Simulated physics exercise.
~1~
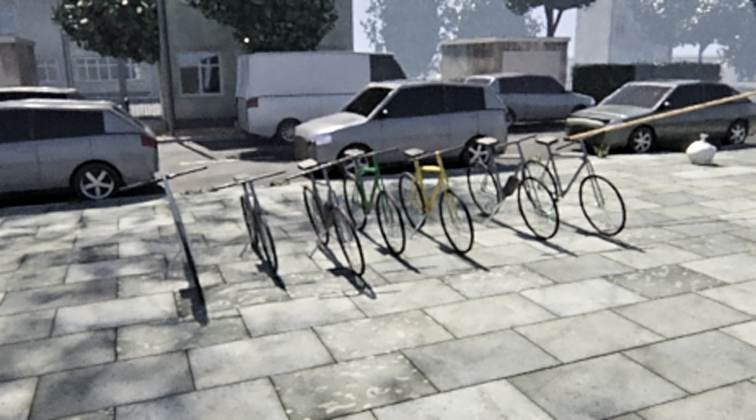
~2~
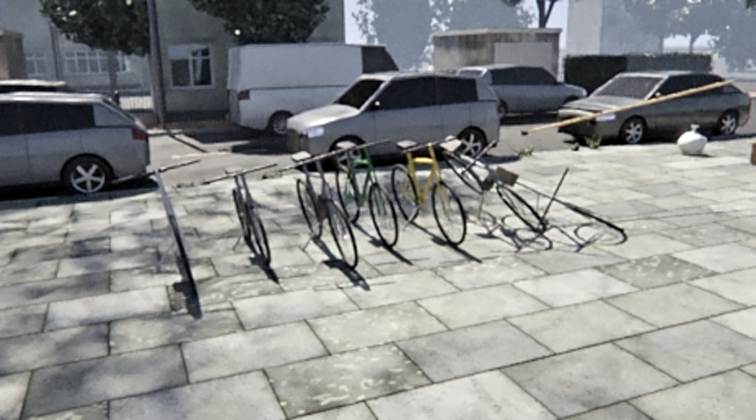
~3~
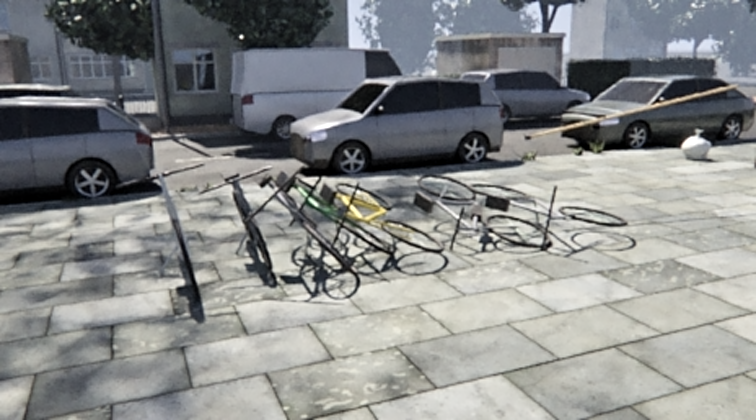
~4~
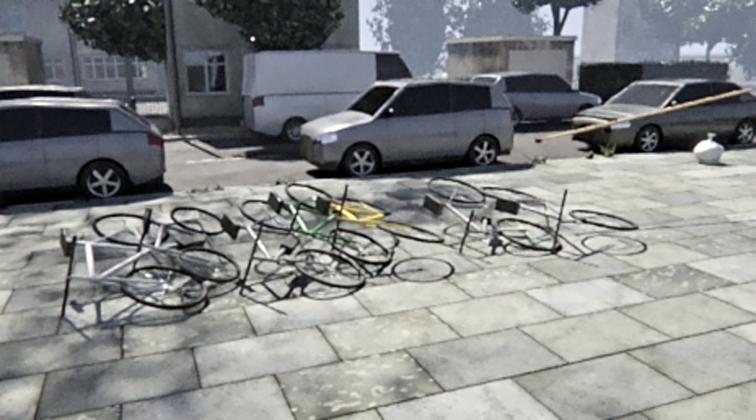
We see a row of bicycles, one green and one yellow, standing on a paved area near parked cars. The bicycle at the right end tips over beside a pole, then the others topple in turn toward the left, until all lie flat on the paving.
